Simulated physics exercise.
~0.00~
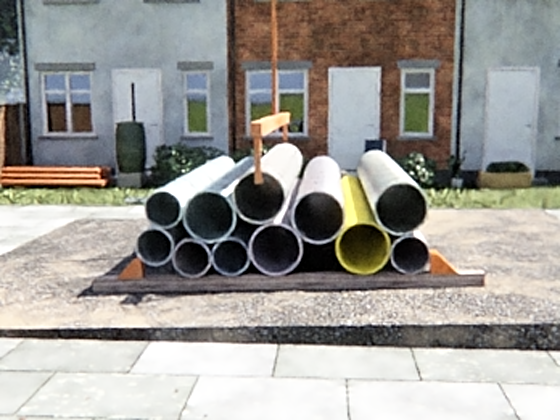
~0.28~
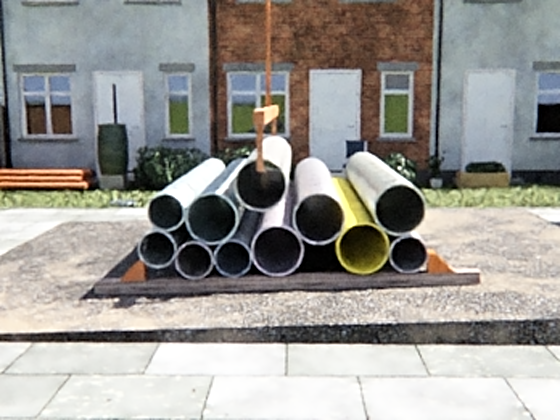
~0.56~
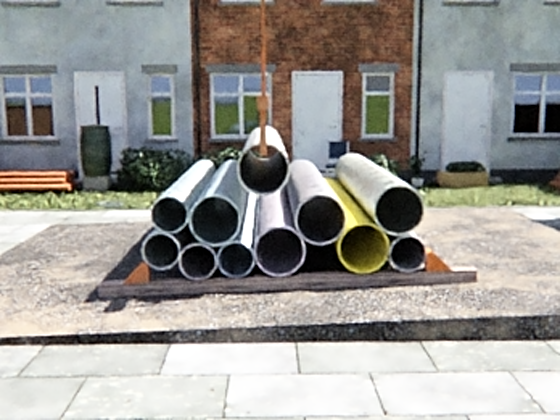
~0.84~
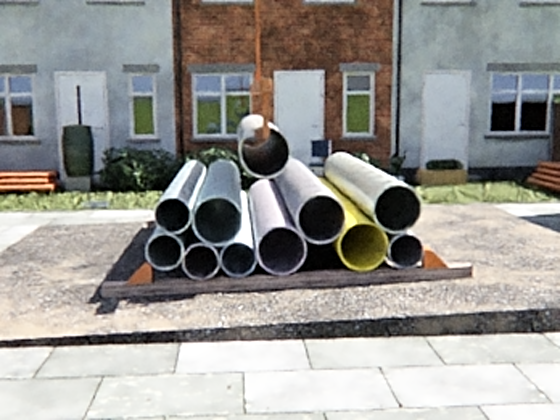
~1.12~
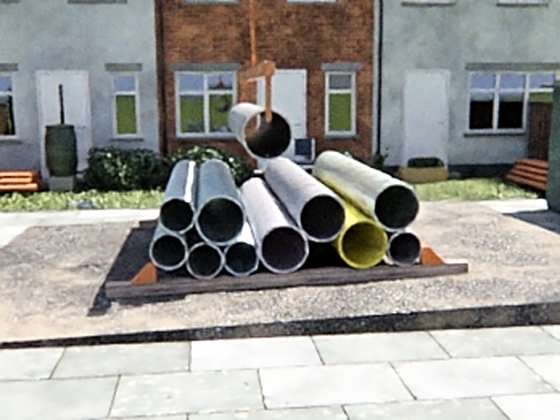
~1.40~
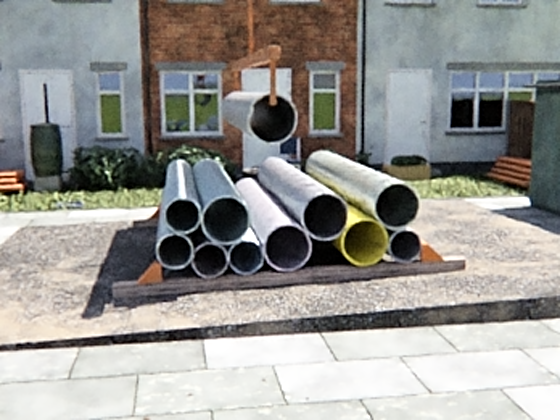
At first, a stack of large grey pipes and a single yellow one rests on a low base between orange wedges, in front of a row of terraced houses. An orange lifting beam hangs over the stack, attached to a grey pipe in the middle of the upper row. The beam rises and draws that pipe up from between its neighbours. The pipe clears the stack and keeps climbing, while the view drifts slightly sideways. It ends hanging above a gap in the top row, with the yellow pipe and the others still in place.
